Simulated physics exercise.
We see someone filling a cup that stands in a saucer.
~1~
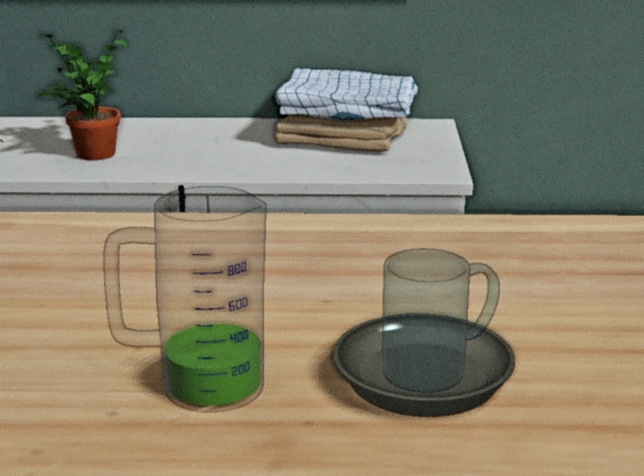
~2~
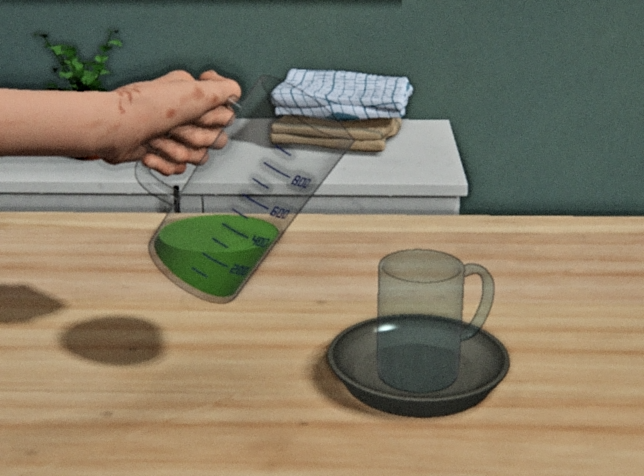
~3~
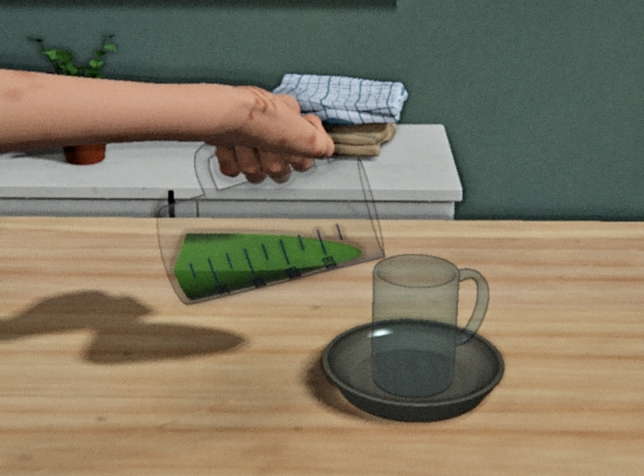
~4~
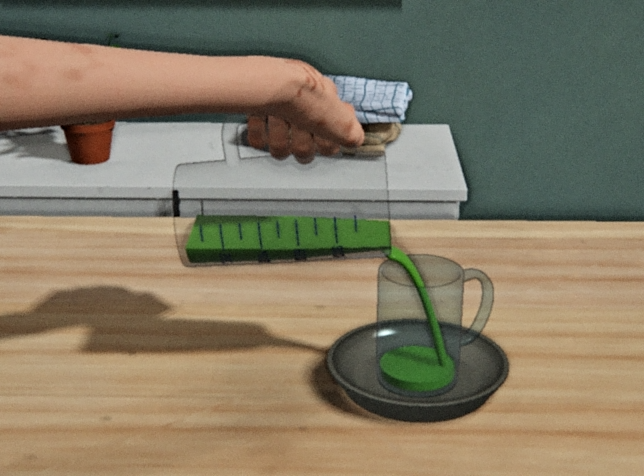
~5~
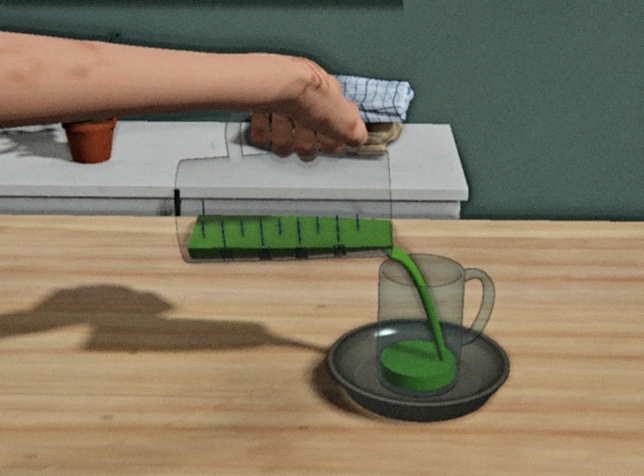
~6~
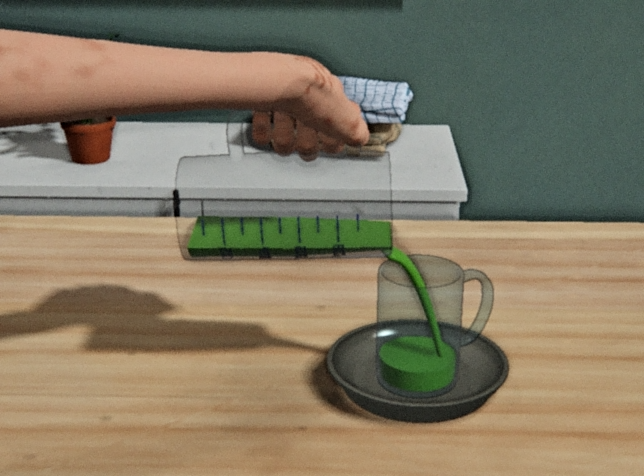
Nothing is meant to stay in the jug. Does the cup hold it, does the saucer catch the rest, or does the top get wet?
In the end it fits in the cup.
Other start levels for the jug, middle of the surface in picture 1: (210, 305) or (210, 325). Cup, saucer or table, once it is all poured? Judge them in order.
One after the other: Into the saucer, stays in the cup.
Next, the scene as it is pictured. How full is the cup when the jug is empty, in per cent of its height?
Near 55 in a hundred.
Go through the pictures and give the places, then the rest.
In the first picture, nothing is moving yet; jug (210, 294) about a quarter full; cup (425, 317) empty; saucer (429, 404) dry.
In the second picture, the jug is picked up; jug (249, 188) tipped 35° with all of its load; cup (420, 317) empty.
In the third picture, the jug leans over the cup; jug (276, 230) tipped 75° with all of its load; cup (414, 322) empty.
In the fourth picture, the green juice is flowing; jug (289, 208) tipped 85° with nearly all of its load; cup nearly empty, surface at (417, 364).
In the fifth picture, the green juice is flowing; jug (290, 206) tipped 85° with about three quarters of its load; cup (420, 322) nearly empty.
In the sixth picture, the green juice is flowing; jug (290, 205) tipped 85° with about two thirds of its load; cup about a quarter full, surface at (418, 355); saucer (422, 410) dry.
Next, the cup is about a third full; the saucer is dry.
After that, the cup is about half full; the saucer is dry.
Finally, the cup is about half full; the saucer is dry.
